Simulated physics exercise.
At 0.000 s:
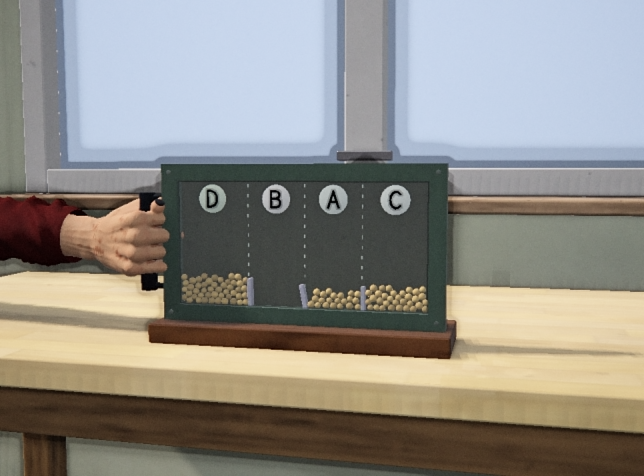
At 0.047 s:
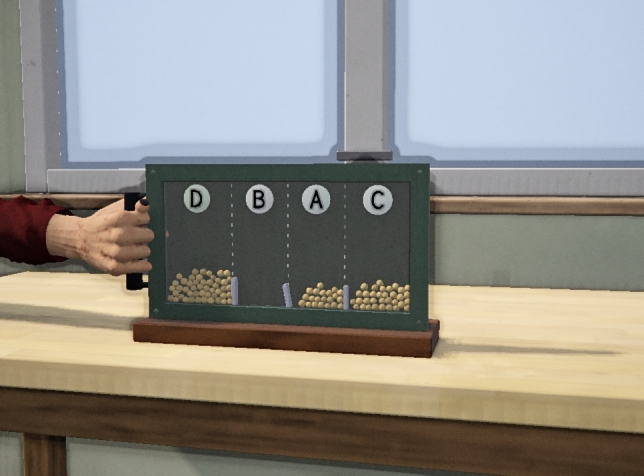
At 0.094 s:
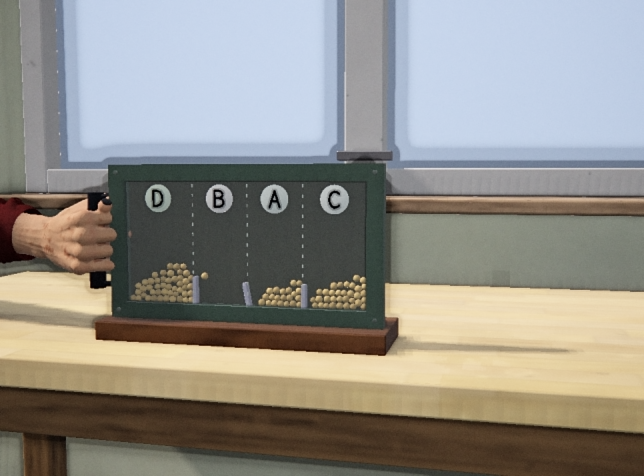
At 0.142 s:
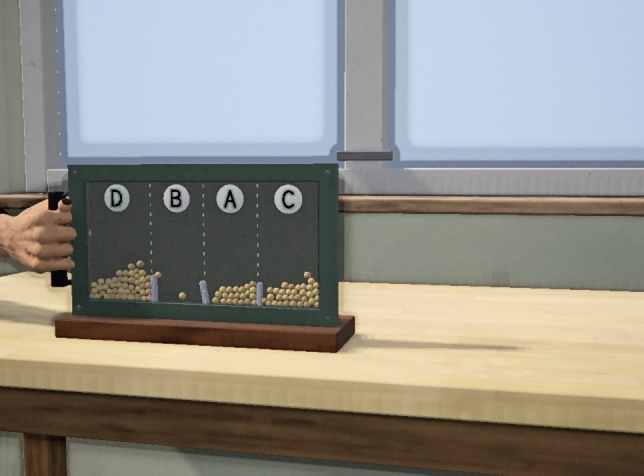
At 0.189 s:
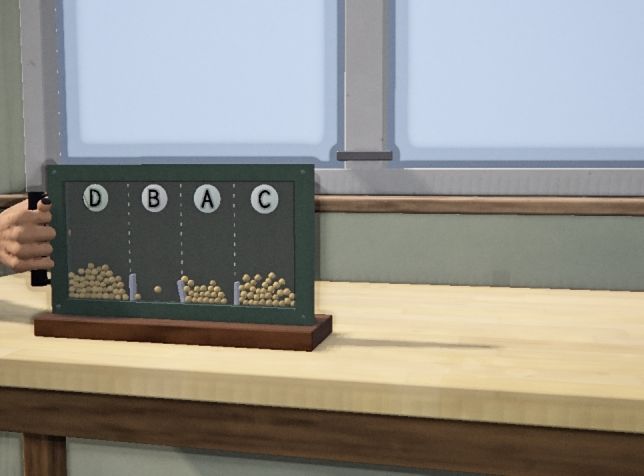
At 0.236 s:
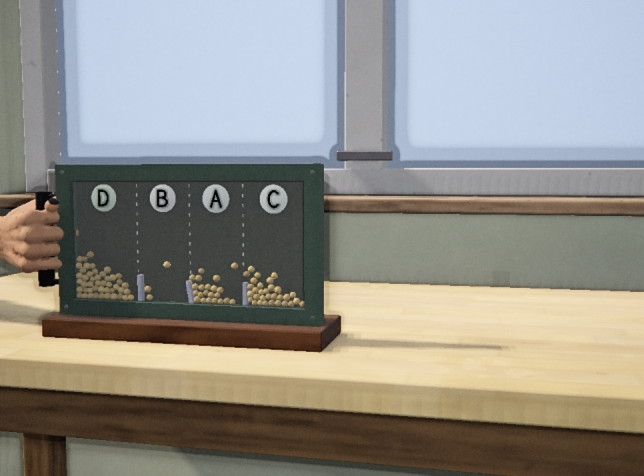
A hand in a dark red sleeve, gripping a black handle at left, slides a green-framed upright box leftward across a pale wooden tabletop, seen from the front by a still camera, below blue windowpanes. Behind its dark panel's labels D, B, A and C, pale beads lie in low heaps between short grey walls, with B empty. The beads shift and hop, a few entering B, before the box edges slightly back right.
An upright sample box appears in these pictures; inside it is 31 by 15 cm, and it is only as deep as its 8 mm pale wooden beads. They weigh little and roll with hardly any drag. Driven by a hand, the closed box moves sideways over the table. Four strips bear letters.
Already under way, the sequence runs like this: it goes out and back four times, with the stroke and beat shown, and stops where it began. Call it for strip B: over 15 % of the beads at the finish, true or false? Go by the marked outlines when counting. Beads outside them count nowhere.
True.
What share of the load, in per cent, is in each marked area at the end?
Strip A: 25; strip B: 25; strip C: 25; strip D: 25.
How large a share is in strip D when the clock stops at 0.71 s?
The share there is around 35 percent.
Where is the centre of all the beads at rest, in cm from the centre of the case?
Offset approx. 1 cm right, 6 cm below.
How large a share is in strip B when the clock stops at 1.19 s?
It works out at roughly 25 %.
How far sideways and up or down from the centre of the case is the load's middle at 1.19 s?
Left: About 1 cm; below: About 6 cm.
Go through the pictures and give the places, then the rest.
In the first frame, at its start; about 100 beads; load centre (297, 295); top bead (232, 277); A (333, 200), B (276, 199), C (396, 200), D (213, 199).
In the second frame, 2 cm to the left; load centre (284, 294); top bead (203, 272).
In the third frame, 7 cm to the left; load centre (246, 292); top bead (183, 267); wall ends (304, 286), (246, 284), (196, 278).
In the fourth frame, 13 cm to the left; load centre (202, 291); top bead (140, 264).
In the fifth frame, 16 cm to the left; load centre (172, 289); top bead (91, 266).
In the sixth frame, 15 cm to the left; load centre (175, 287); top bead (90, 255); A (216, 199), B (163, 198), C (274, 199), D (104, 198).
After 0.71 s, it is 7 cm to the left; the beads' middle is 2 cm left of and 6 cm below the centre; A 25 %, B 20 %, C 25 %, D 35 %.
After 1.19 s, it is at its start; the beads' middle is 1 cm left of and 6 cm below the centre; A 20 %, B 25 %, C 20 %, D 35 %.
After 1.60 s, it is at its start; the beads' middle is in line with and 6 cm below the centre; A 25 %, B 25 %, C 20 %, D 30 %.
At rest by 2.3 s, it is at its start; A 25 %, B 25 %, C 25 %, D 25 %.
